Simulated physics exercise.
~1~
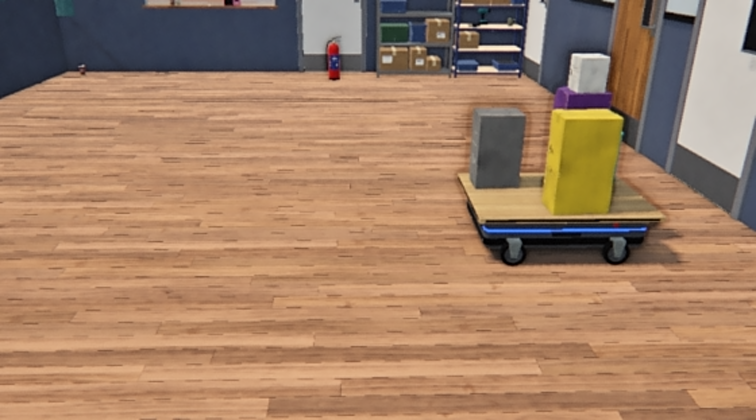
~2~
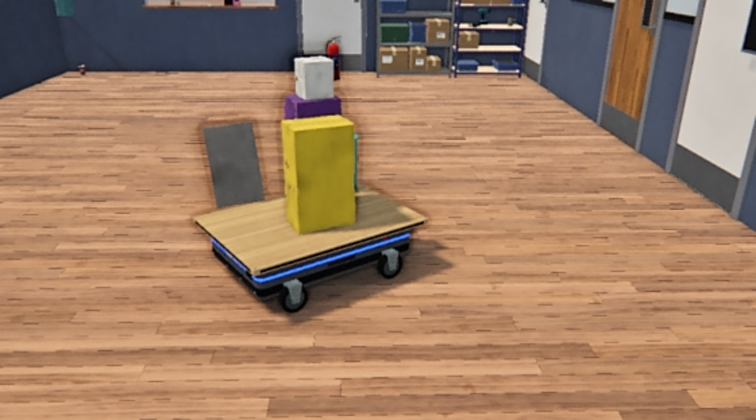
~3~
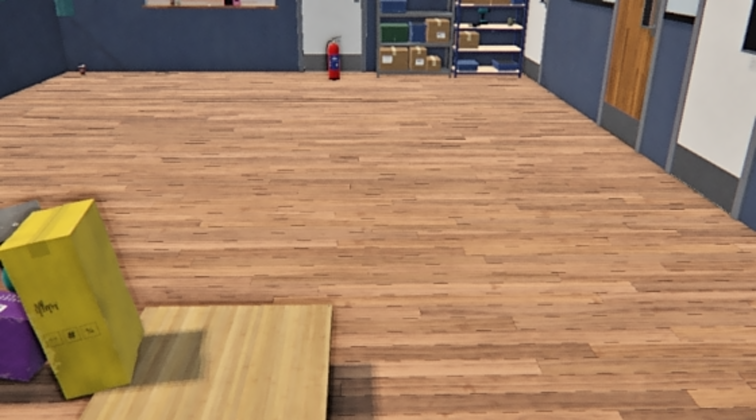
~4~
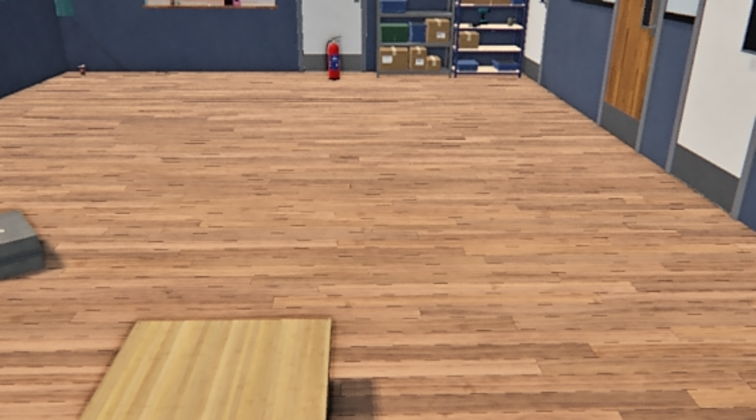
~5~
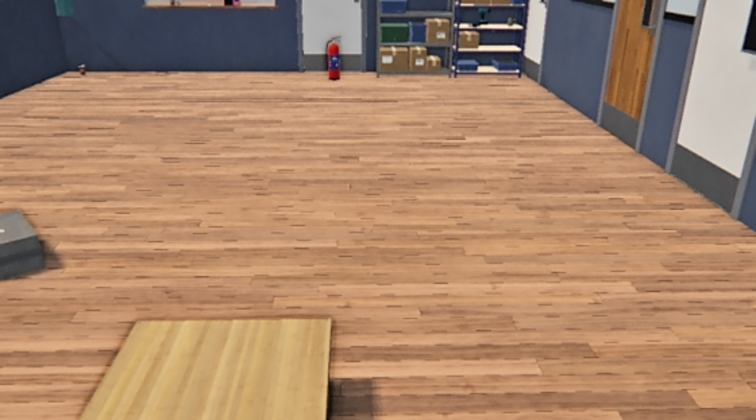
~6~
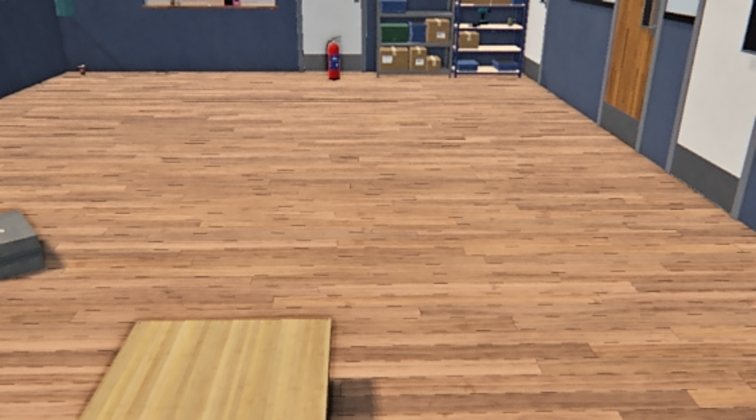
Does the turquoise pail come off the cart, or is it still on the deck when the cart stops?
The turquoise pail comes off the cart. It is seen upside down at the left edge, and the visible deck is bare once the cart stops.
